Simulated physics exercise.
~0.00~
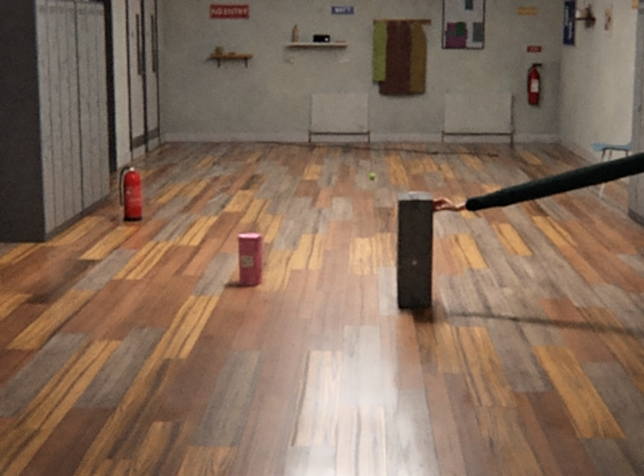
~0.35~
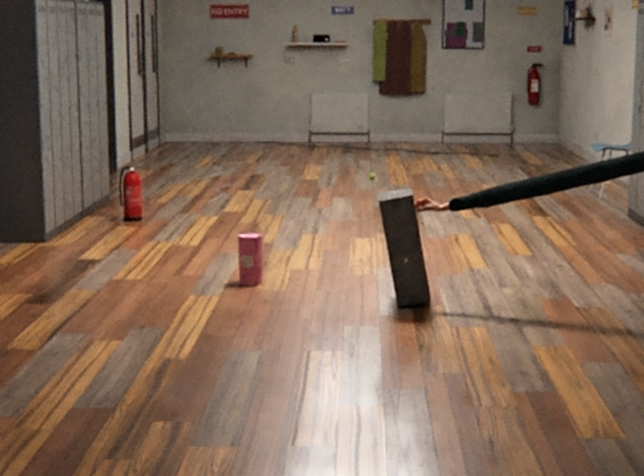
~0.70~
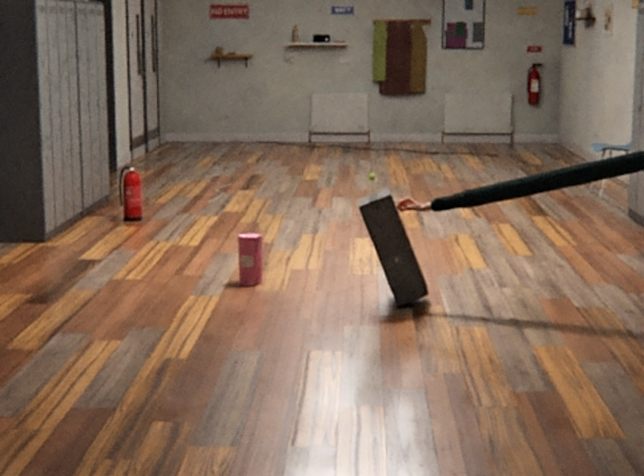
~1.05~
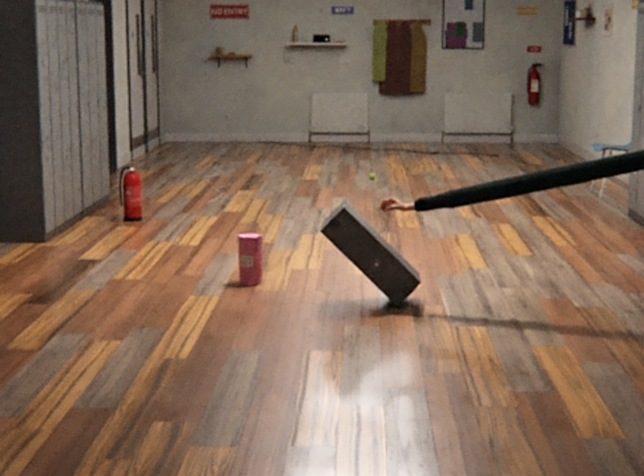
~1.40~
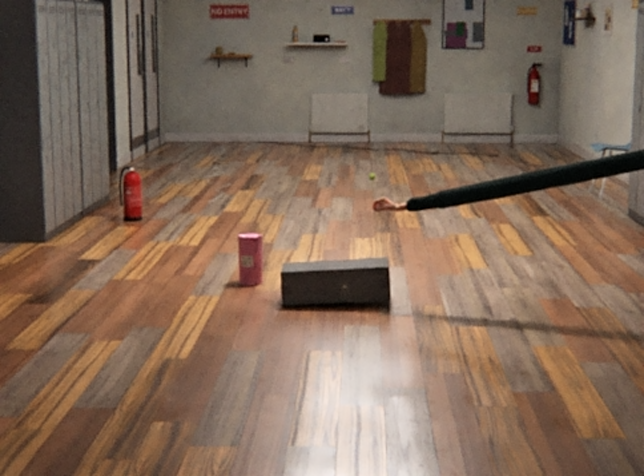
The clip opens on a room with a patchwork wooden floor, where a tall grey box stands upright to the right of a small pink canister. An arm in a dark sleeve reaches in from the right, its hand touching the box near the top. The hand pushes left, and the box begins to lean that way. It tilts further as the arm follows, then tips steeply ahead of the hand. Finally the box topples onto its side and lies on the floor close to the canister, which stays standing in its place, while the arm remains extended above.
